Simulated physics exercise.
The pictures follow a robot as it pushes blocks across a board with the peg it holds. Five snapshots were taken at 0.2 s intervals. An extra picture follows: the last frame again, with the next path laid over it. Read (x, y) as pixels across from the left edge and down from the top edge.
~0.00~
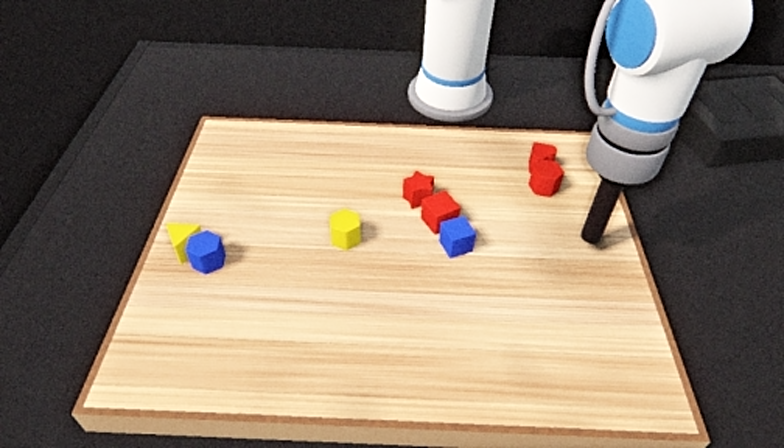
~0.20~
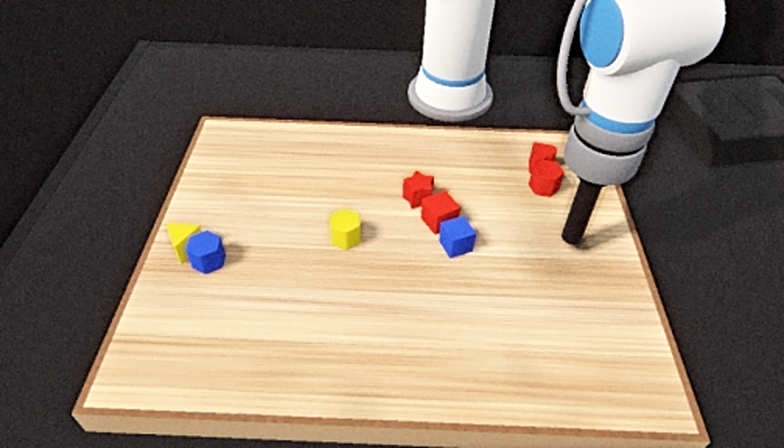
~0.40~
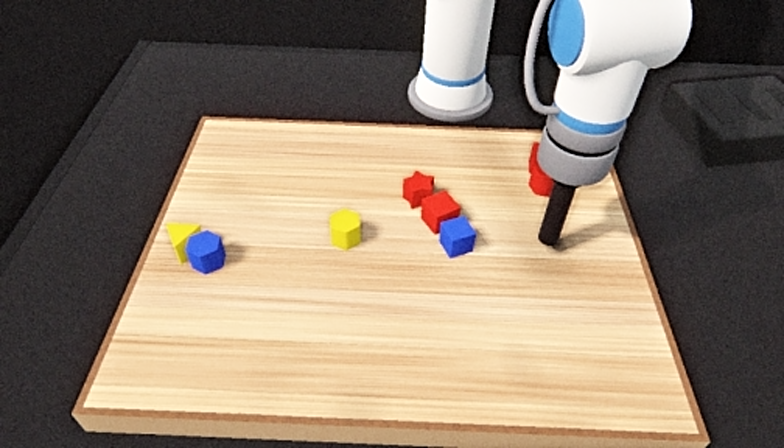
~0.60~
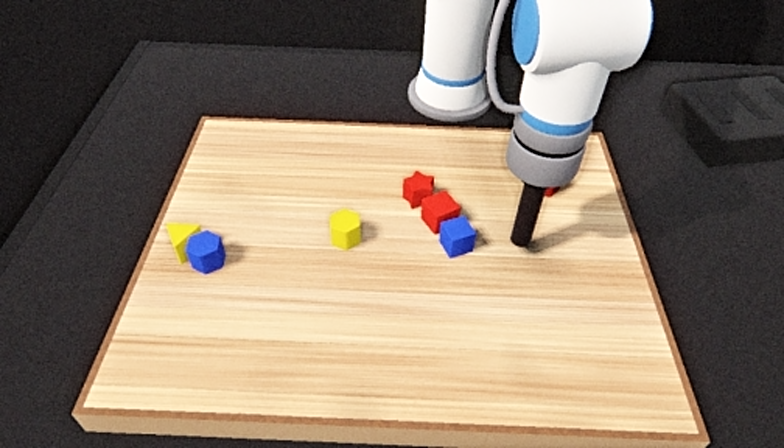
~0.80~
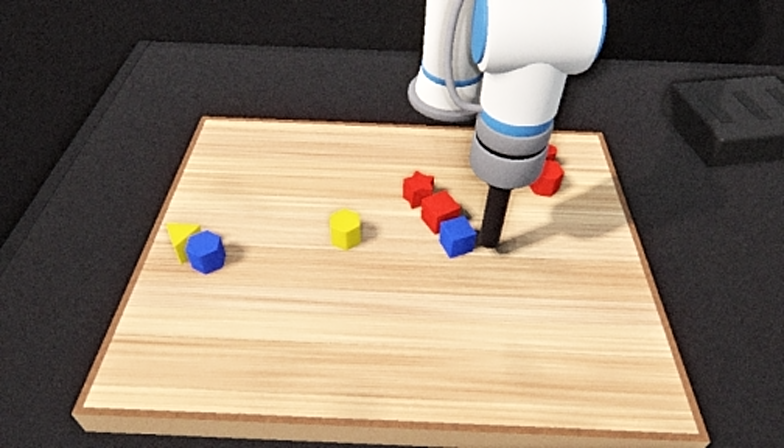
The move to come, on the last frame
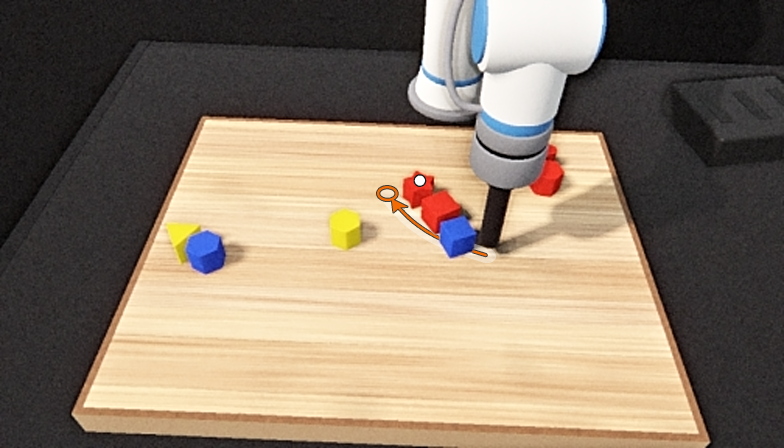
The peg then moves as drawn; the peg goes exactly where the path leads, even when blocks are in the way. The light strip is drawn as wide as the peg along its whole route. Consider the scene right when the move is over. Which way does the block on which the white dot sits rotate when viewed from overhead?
The block on which the white dot sits rotates counterclockwise.
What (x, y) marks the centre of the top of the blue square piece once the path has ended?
My estimate: (398, 214).
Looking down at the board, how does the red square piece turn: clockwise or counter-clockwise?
Looking down, my answer is that the red square piece rotates clockwise.
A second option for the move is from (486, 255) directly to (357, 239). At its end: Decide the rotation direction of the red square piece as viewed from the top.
From overhead, clockwise.
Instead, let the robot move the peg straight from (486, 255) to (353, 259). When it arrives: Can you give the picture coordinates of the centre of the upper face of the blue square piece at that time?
Its top centre lands on (413, 220).
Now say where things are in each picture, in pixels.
In the first frame, peg's lower end at (591, 237); yellow hexagon at (345, 220); red star block at (420, 181); red square piece at (441, 203); blue square piece at (459, 228).
In the second frame, peg at (571, 238); blocks still.
In the third frame, peg at (548, 239); blocks still.
In the fourth frame, peg at (520, 240); blocks still.
In the fifth frame, peg at (489, 242); yellow hexagon at (345, 220); red star block at (420, 181); red square piece at (441, 203); blue square piece at (459, 228).
Drawn move, from (486, 255) over (444, 240) and (410, 219) to (387, 193); the dot is on the red star block.
On the path given first. One third of the way, peg at (444, 226); red square piece at (436, 200), turned 25° clockwise; blue square piece at (421, 220), turned 25° clockwise.
Two thirds of the way, peg at (410, 205); red star block at (418, 169), turned 25° anticlockwise; red square piece at (427, 188), turned 80° clockwise; blue square piece at (398, 214), turned 25° anticlockwise.
At the end, peg at (388, 180); yellow hexagon still; red star block at (418, 169), turned 25° anticlockwise; red square piece at (428, 188), turned 85° clockwise; blue square piece at (398, 214), turned 25° anticlockwise.
